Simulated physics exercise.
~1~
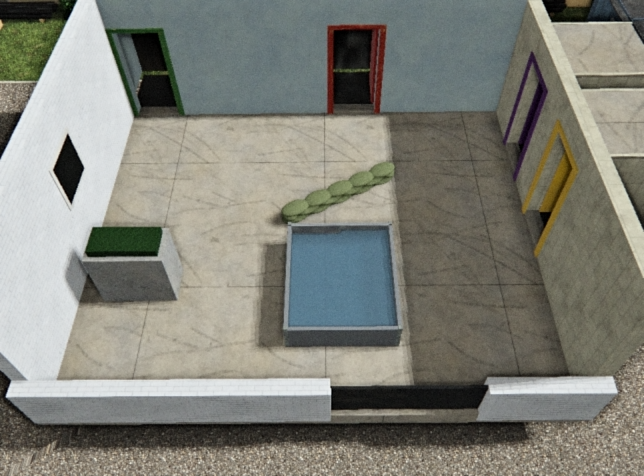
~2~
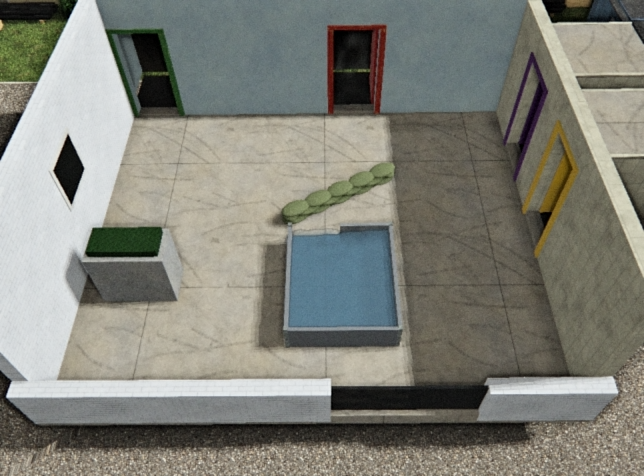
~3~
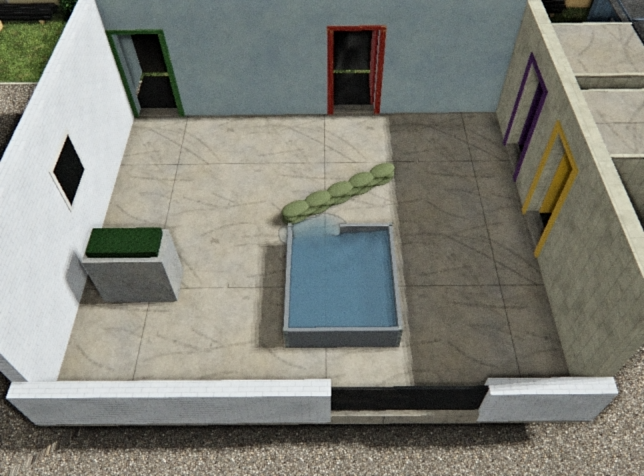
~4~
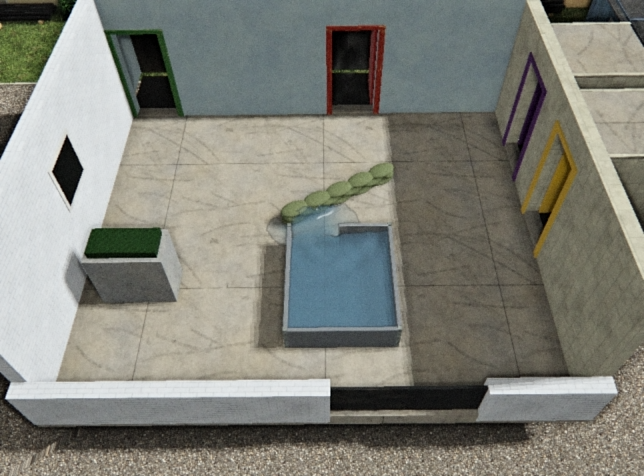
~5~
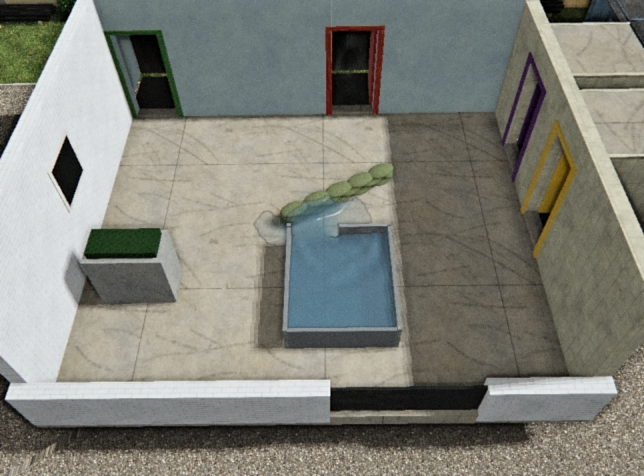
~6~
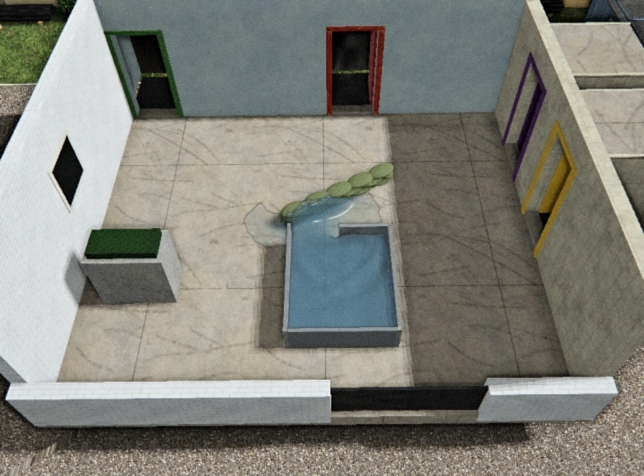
Water in a grey rectangular tank, seen from high above the near side of a walled yard, lies still until a section of the tank's far wall breaks away. Around it stand a diagonal row of green sandbags, a grey block topped with green at left, and green, red, purple and yellow doorframes. Clear water pours through the gap, meets the sandbags and spreads leftward across the pale floor.
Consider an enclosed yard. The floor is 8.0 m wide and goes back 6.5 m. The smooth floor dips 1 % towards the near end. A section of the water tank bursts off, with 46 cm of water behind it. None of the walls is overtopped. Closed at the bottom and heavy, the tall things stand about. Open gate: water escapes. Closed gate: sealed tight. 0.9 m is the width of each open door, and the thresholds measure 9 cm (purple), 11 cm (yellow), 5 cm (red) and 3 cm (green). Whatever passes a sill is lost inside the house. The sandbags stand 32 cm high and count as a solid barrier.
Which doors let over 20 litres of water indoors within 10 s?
The purple door: 20 litres or less, the yellow door: 20 litres or less, the red door: 20 litres or less, the green door: 20 litres or less.
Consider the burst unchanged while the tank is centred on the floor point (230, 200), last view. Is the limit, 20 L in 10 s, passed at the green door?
After that, the green door ends up outside the limit.
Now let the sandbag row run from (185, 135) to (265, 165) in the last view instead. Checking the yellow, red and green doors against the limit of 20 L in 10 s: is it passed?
Yellow within the limit, red beyond the limit, green beyond the limit.
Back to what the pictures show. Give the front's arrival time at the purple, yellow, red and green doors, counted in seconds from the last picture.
Purple: 1.8 s; yellow: 1.6 s; red: 5.5 s; green: 4.5 s.
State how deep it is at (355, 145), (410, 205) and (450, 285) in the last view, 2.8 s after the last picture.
Close to 0, 5 and 1 centimetres.
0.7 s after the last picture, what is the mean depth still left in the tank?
Depth, averaged: Around 35 centimetres.
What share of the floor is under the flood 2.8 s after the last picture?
I'd guess around 35 %.
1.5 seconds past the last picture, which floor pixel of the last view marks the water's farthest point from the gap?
I'd put it close to (493, 173).
Then, 0.7 s after the last picture water covers 10 % of the floor and is deepest (38 cm) near (303, 225); purple door not reached, yellow door not reached, red door not reached, green door not reached.
Then, 1.5 s after the last picture water covers 25 % of the floor and is deepest (32 cm) near (303, 225); purple door not reached, yellow door not reached, red door not reached, green door not reached.
Then, 2.8 s after the last picture water covers 35 % of the floor and is deepest (22 cm) near (303, 225); purple door 11 cm at the sill, 3 L in, yellow door 13 cm at the sill, 2 L in, red door not reached, green door not reached.
Then, 5.3 s after the last picture water covers 50 % of the floor and is deepest (15 cm) near (303, 232); purple door 7 cm at the sill, 6 L in, yellow door 8 cm at the sill, 5 L in, red door not reached, green door 3 cm at the sill, 0 L in.
Then, 9.3 s after the last picture water covers 80 % of the floor and is deepest (9 cm) near (303, 232); purple door 5 cm at the sill, 6 L in, yellow door 5 cm at the sill, 5 L in, red door 1 cm at the sill, 0 L in, green door 2 cm at the sill, 0 L in.
